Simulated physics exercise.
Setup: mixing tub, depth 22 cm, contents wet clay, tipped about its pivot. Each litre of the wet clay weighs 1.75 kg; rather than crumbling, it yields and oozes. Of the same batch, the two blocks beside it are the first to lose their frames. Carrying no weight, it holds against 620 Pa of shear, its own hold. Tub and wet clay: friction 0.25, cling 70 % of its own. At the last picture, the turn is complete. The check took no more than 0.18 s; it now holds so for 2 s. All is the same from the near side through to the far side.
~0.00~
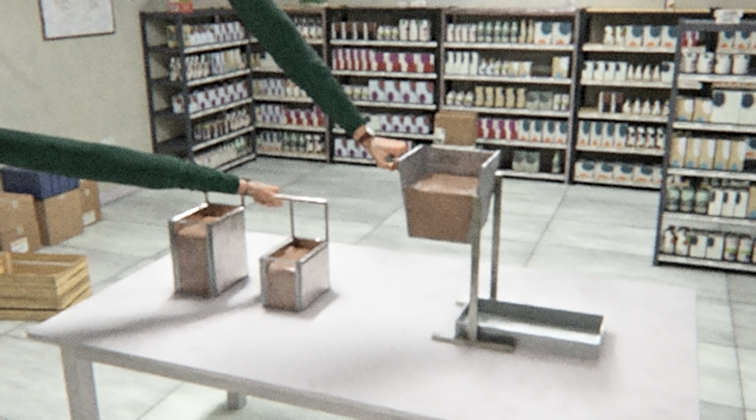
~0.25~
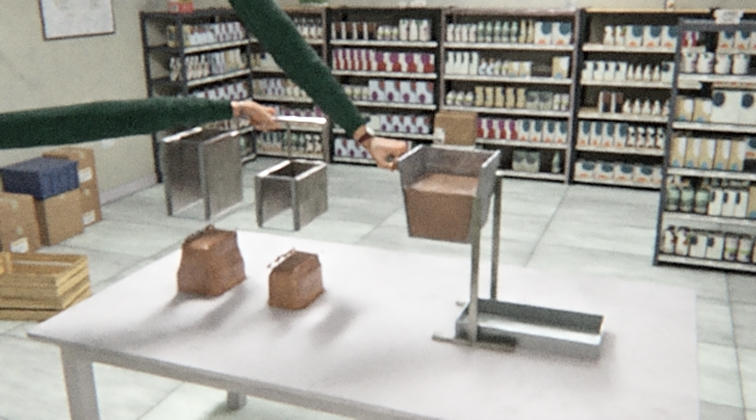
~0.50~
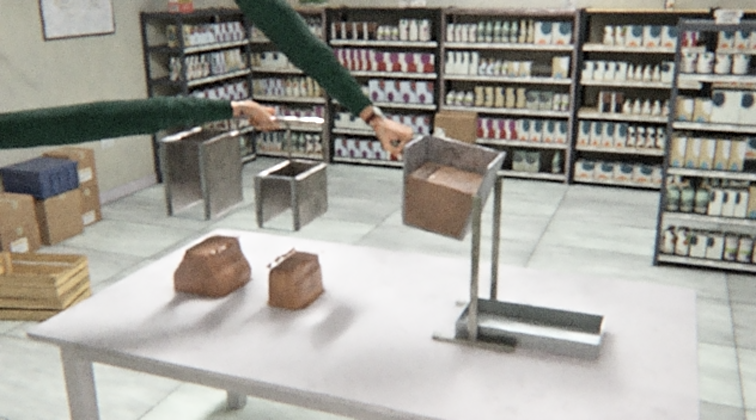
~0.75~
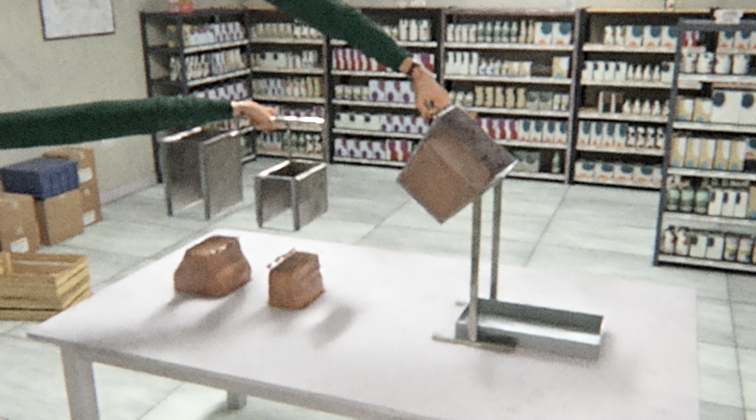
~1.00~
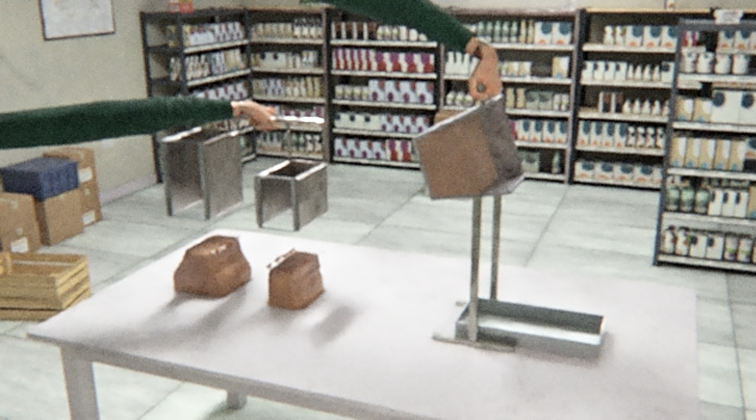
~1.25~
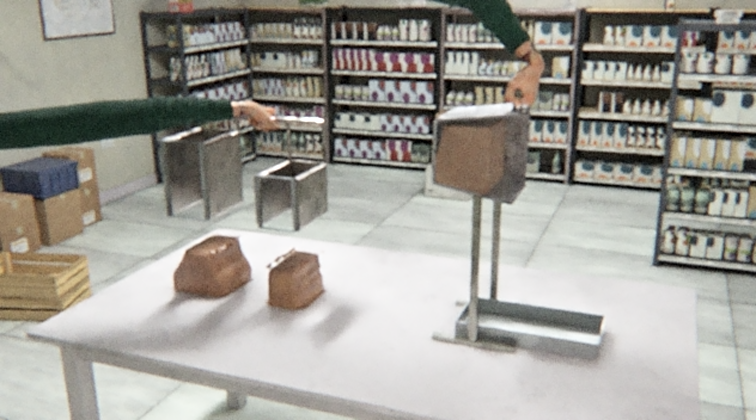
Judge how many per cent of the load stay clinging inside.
I would put it at about 66 percent.
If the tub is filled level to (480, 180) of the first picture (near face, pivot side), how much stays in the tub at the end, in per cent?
Result: Approx. 60 % remaining in tub.
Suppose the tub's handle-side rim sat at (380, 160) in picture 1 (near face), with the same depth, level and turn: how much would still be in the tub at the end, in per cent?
In that case some 50 per cent.
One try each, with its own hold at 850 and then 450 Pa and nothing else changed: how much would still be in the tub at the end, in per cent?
The two runs give near 100 % and near 65 % respectively.
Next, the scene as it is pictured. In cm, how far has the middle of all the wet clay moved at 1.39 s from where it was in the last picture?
Shift: Roughly 3 cm.
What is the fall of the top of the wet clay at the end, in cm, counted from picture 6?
8 cm.
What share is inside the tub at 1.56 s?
About 100 %.
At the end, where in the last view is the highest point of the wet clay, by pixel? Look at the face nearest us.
Looking at the last picture, I'd put it at about (453, 152).
By 1.39 s, the tub is at 91 degrees and holds 100 %.
By 1.56 s, the tub is at 91 degrees and holds 98 %.
By 1.73 s, the tub is at 91 degrees and holds 88 %.
By 1.90 s, the tub is at 91 degrees and holds 77 %.
By 3.25 s, at the end, the tub is at 91 degrees and holds 66 %.
